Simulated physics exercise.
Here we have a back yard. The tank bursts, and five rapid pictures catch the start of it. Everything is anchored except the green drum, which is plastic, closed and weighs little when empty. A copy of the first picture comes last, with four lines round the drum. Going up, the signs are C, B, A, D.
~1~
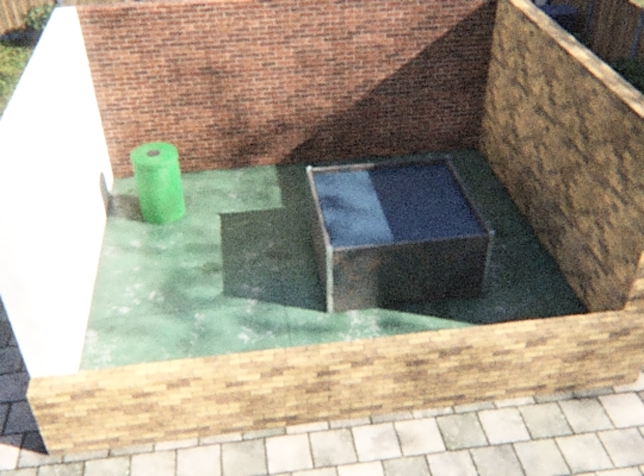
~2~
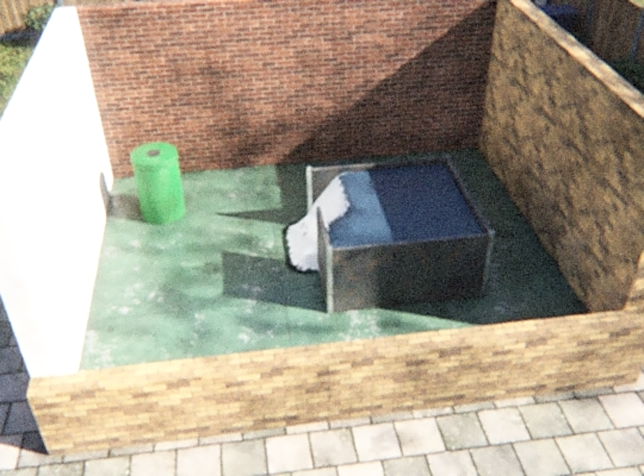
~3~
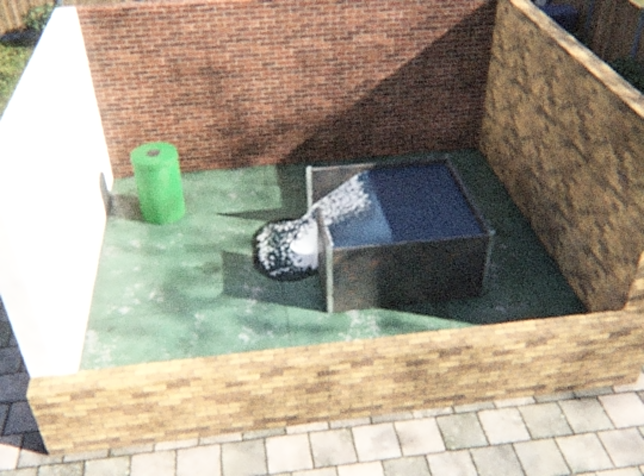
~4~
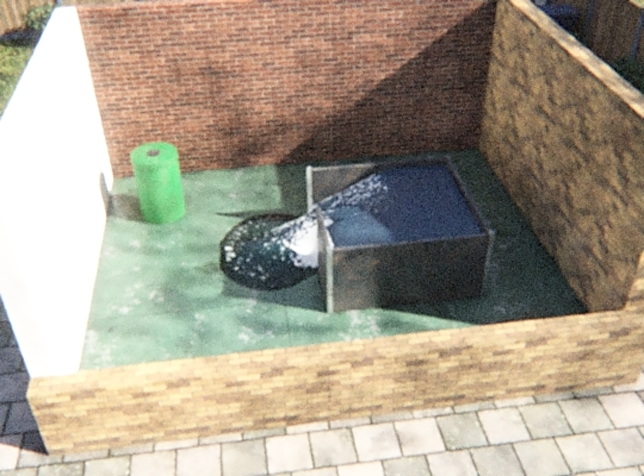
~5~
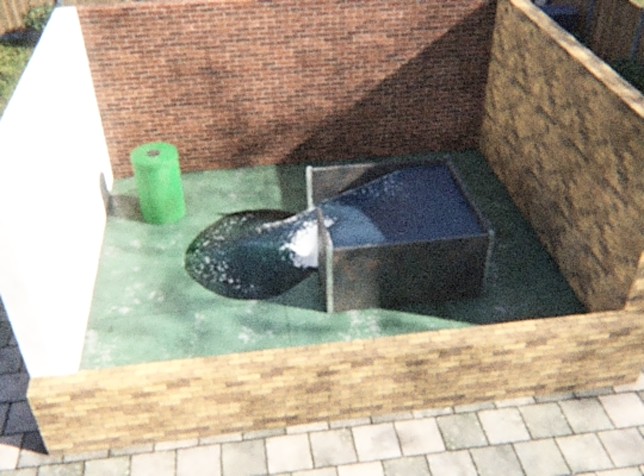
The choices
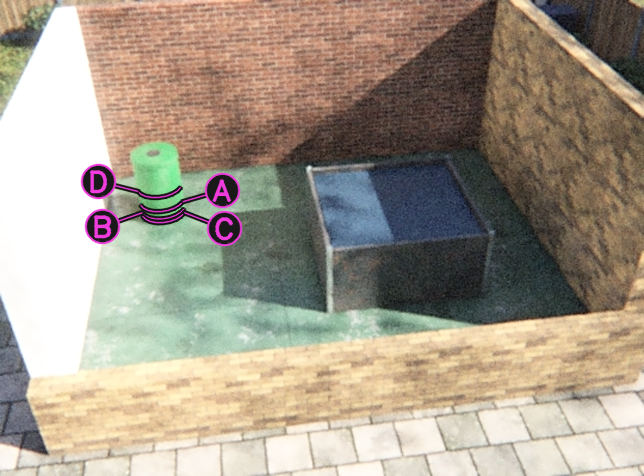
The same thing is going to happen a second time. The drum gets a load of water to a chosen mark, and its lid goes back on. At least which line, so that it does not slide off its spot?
D will do.
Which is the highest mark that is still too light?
The answer is A.
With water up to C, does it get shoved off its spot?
Yes, that goes wrong.
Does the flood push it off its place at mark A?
Yes.
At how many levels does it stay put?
One of the four.
In magenta, A at (161, 211); B at (162, 218); C at (163, 222); D at (158, 197); from the bottom up C, B, A, D.
For mark A, it is pushed about its own width away.
For mark B, it is pushed about 4 times its own width away.
For mark C, it is pushed about 7 times its own width away.
For mark D, it does not move.
